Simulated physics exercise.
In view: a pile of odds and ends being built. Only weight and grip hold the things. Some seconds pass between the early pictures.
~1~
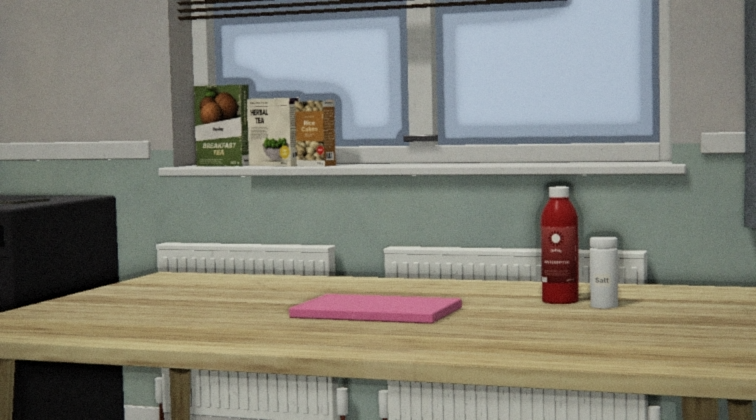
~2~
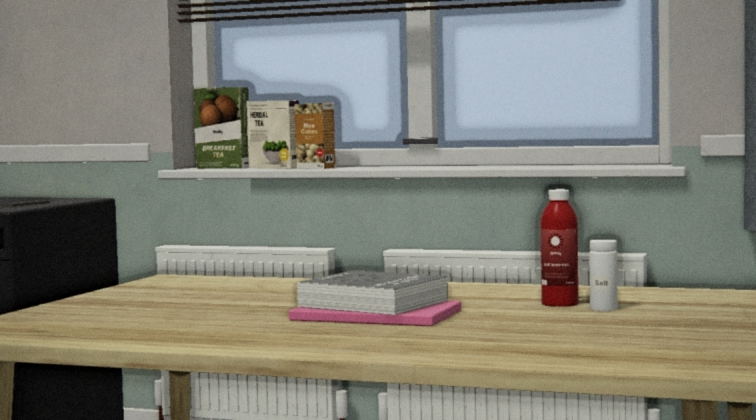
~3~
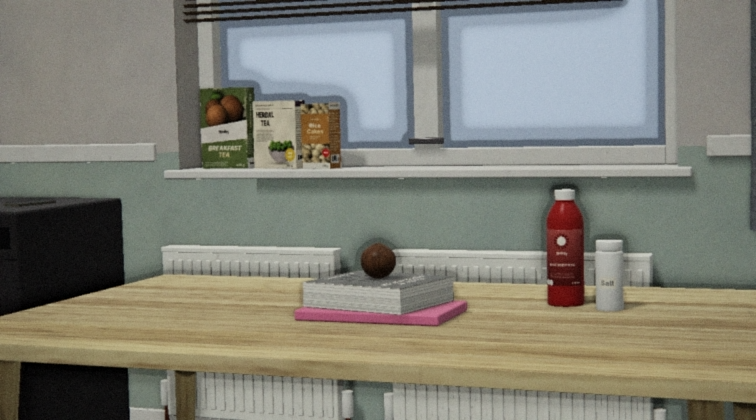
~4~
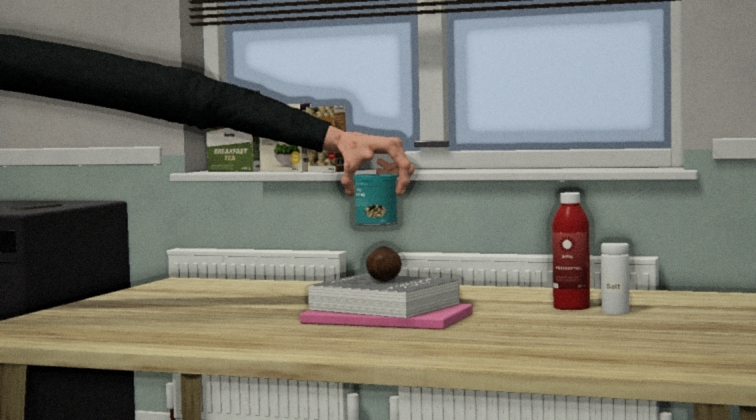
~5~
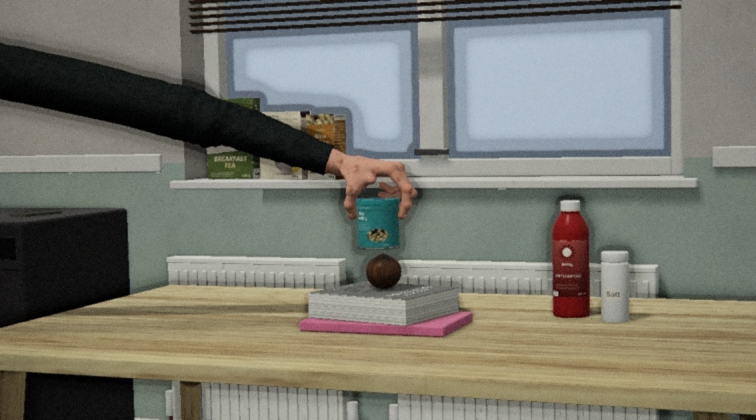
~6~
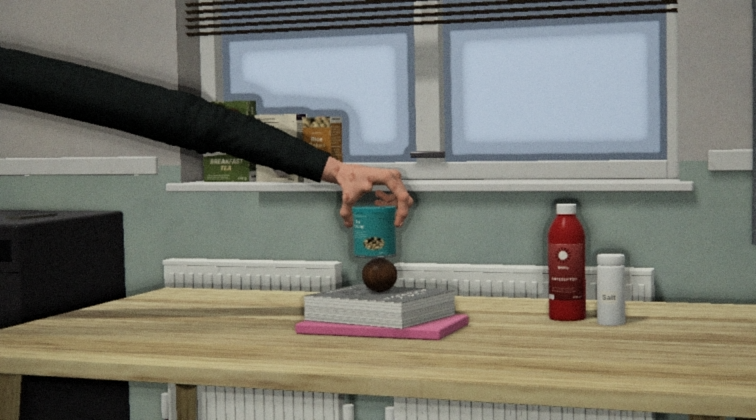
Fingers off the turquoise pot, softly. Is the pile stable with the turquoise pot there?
In the end the pile comes apart.
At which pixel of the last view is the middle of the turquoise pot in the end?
Around (284, 301).
Then, 0.40 s on from there, turquoise pot now fallen.
Then, 0.50 s on from there, things are still on the move.
Then, 0.60 s on from there, as before.
Then, 1.90 s on from there, nothing new.
In the end, fallen, turquoise pot; the other 5 unmoved. At the end, from the last picture's camera, turquoise pot near (284, 301). The pile gives way.
